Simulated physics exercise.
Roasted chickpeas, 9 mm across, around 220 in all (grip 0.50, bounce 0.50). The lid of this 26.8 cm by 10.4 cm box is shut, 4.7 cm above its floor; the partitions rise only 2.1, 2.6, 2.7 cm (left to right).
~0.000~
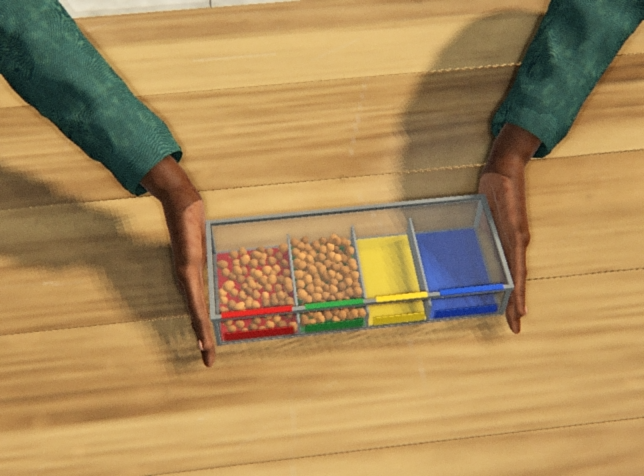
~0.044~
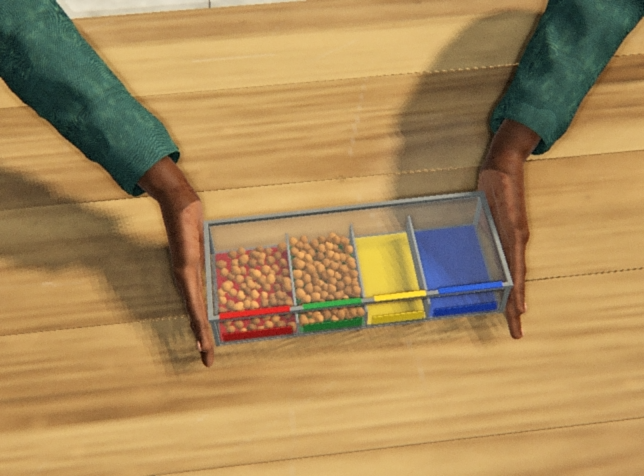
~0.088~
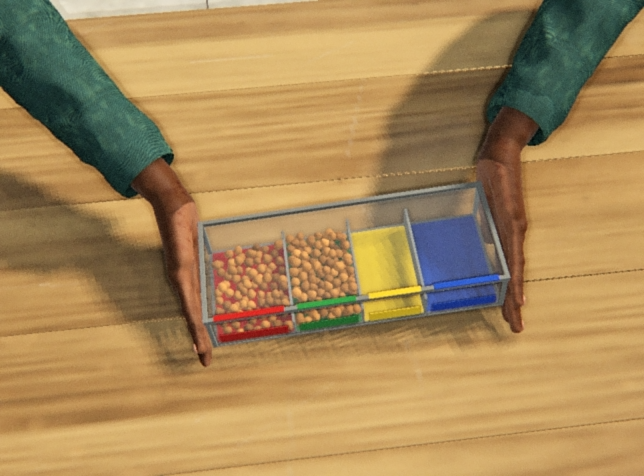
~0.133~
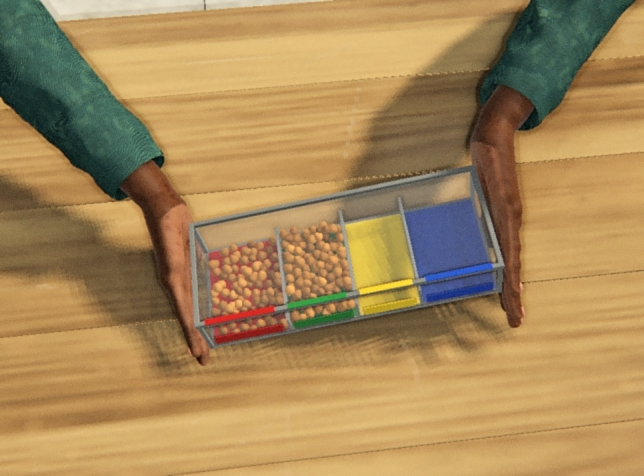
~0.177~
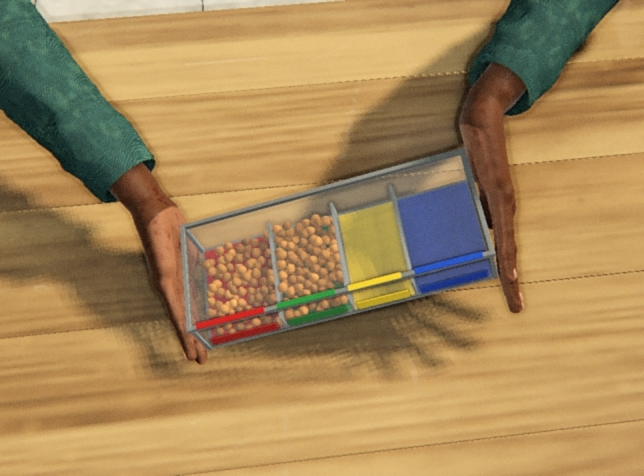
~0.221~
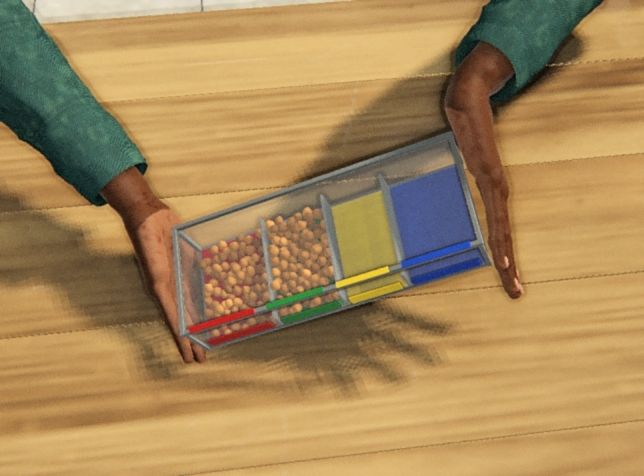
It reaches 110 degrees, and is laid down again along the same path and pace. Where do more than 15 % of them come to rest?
Red: Over, blue: Under, green: Under, yellow: Under.
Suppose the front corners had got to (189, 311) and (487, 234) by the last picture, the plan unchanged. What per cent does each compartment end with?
Red 90; blue 0; green 10; yellow 0.
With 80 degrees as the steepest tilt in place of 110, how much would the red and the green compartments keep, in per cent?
Red 80, green 20.
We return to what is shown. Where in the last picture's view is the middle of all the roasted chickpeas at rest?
Around (238, 307).
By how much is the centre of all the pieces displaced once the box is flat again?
About 5.0 cm.
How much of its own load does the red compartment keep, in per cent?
Roughly 100 per cent.
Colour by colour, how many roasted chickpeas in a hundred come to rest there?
Red 95, blue 0, green 5, yellow 0.
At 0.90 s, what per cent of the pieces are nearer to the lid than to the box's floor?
Some 80 per cent.
After 0.90 s, tilt 109 degrees; red 85 %, green 15 %.
After 1.35 s, tilt 46 degrees; red 95 %, green 5 %.
Then, at 1.87 s, tilt 0 degrees; red 95 %, green 5 %.
In the end, at 2.2 s, red 95 %, blue 0 %, green 5 %, yellow 0 %.
